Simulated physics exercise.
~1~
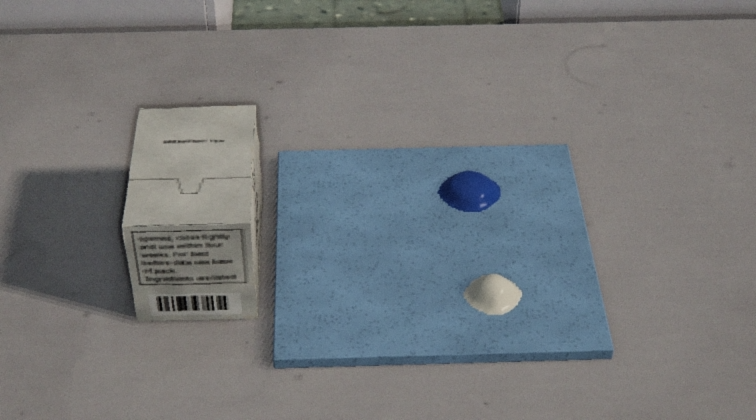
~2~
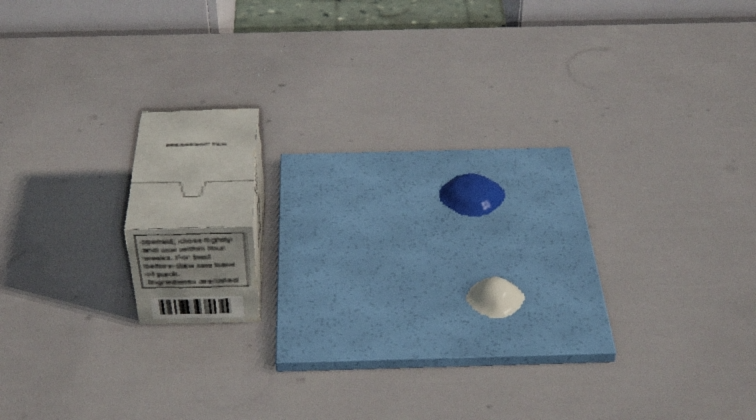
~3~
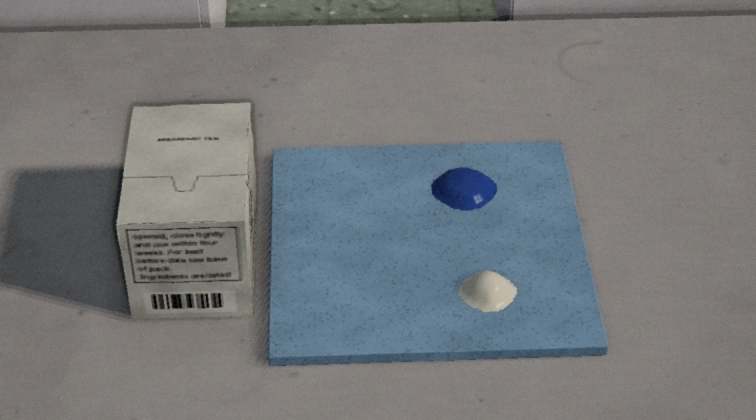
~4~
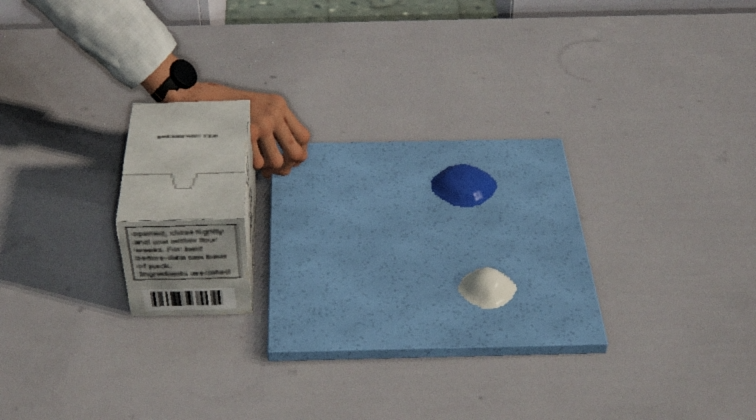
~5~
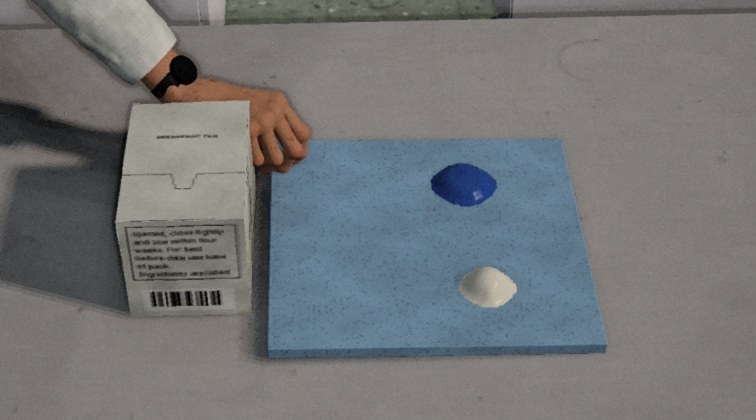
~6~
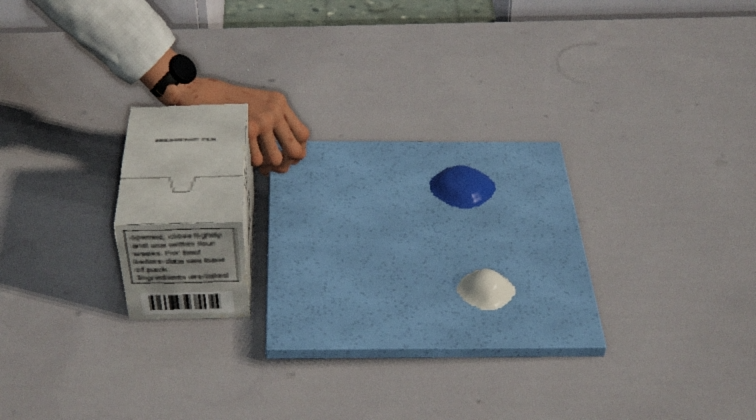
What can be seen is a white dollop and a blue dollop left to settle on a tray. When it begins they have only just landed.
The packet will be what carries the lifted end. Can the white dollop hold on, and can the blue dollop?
White dollop stays put; blue dollop stays put.
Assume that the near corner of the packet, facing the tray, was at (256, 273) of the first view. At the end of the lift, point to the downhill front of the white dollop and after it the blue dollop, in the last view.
In the last picture you'd see them end at (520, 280) and at (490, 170).
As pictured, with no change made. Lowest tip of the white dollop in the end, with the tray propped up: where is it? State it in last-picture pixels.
End position: Near pixel (528, 264).
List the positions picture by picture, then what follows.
The tray lies flat; white dollop (494, 286) a tall heap; blue dollop (471, 186) a mound; packet (192, 275), in the first frame.
They settle; white dollop (496, 289) a tall heap; blue dollop (473, 189) a mound, in the second frame.
At rest; white dollop (489, 283) a tall heap; blue dollop (465, 183) a mound, in the third frame.
A hand takes the end; white dollop (488, 280) a tall heap; blue dollop (465, 180) a mound, in the fourth frame.
The end is rising; white dollop (489, 279) a tall heap; blue dollop (464, 179) a mound, in the fifth frame.
The tray slopes by about 2°; white dollop (487, 281) a tall heap; blue dollop (463, 181) a mound; packet (184, 273), in the sixth frame.
Next, slope about 26°; the white dollop has not moved; the blue dollop has not moved.
After that, the white dollop has not moved; the blue dollop has not moved.
Finally, slope about 26°; the white dollop has not moved; the blue dollop has not moved.
